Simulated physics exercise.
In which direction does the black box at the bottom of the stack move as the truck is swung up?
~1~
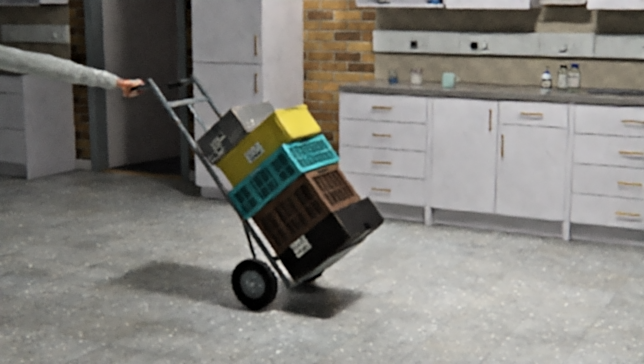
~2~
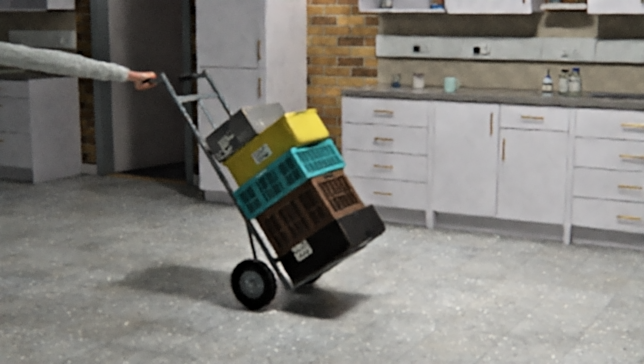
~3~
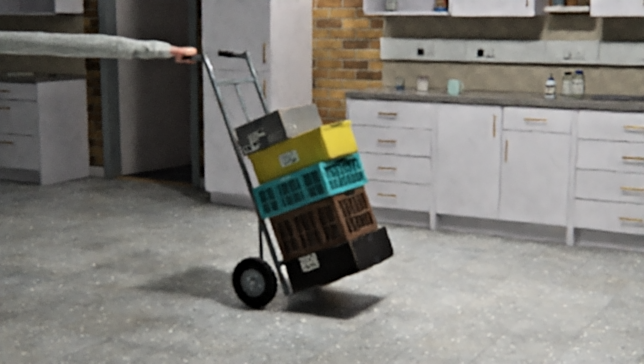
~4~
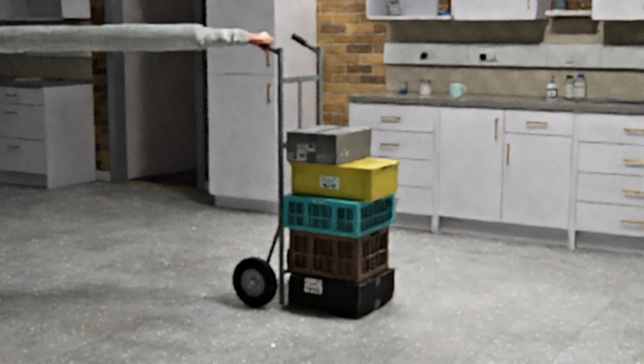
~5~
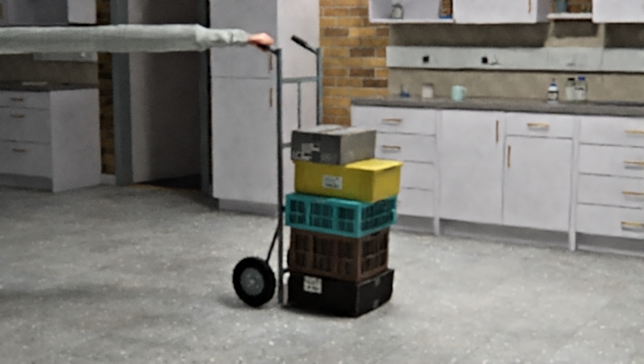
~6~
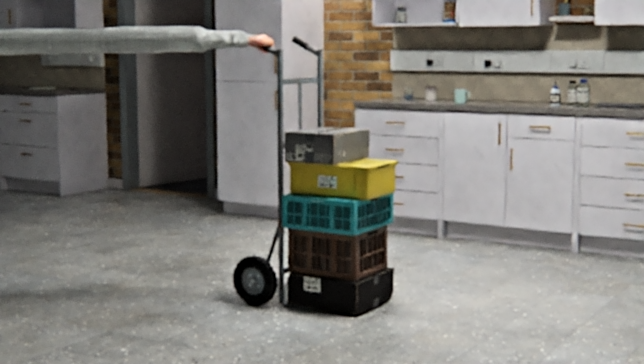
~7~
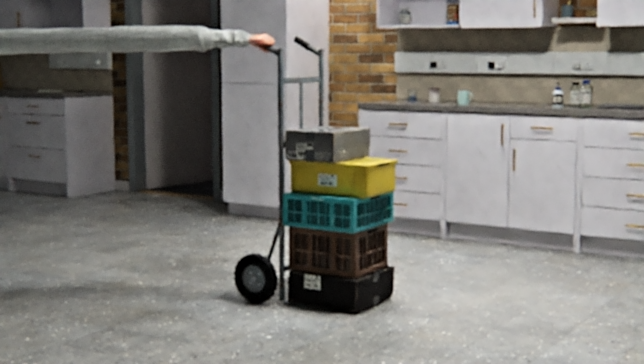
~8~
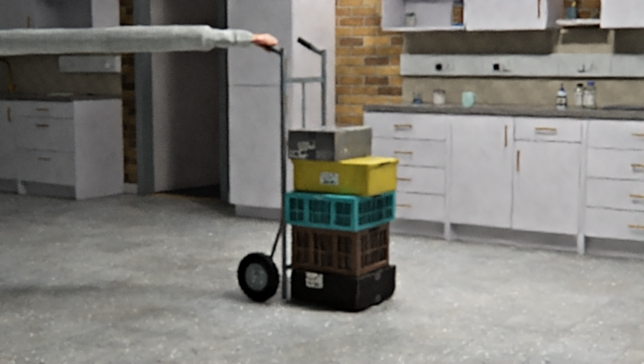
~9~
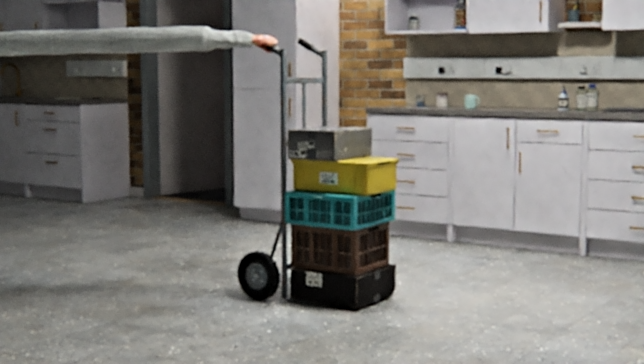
The black box moves down, ending up low by the floor once the truck is upright.
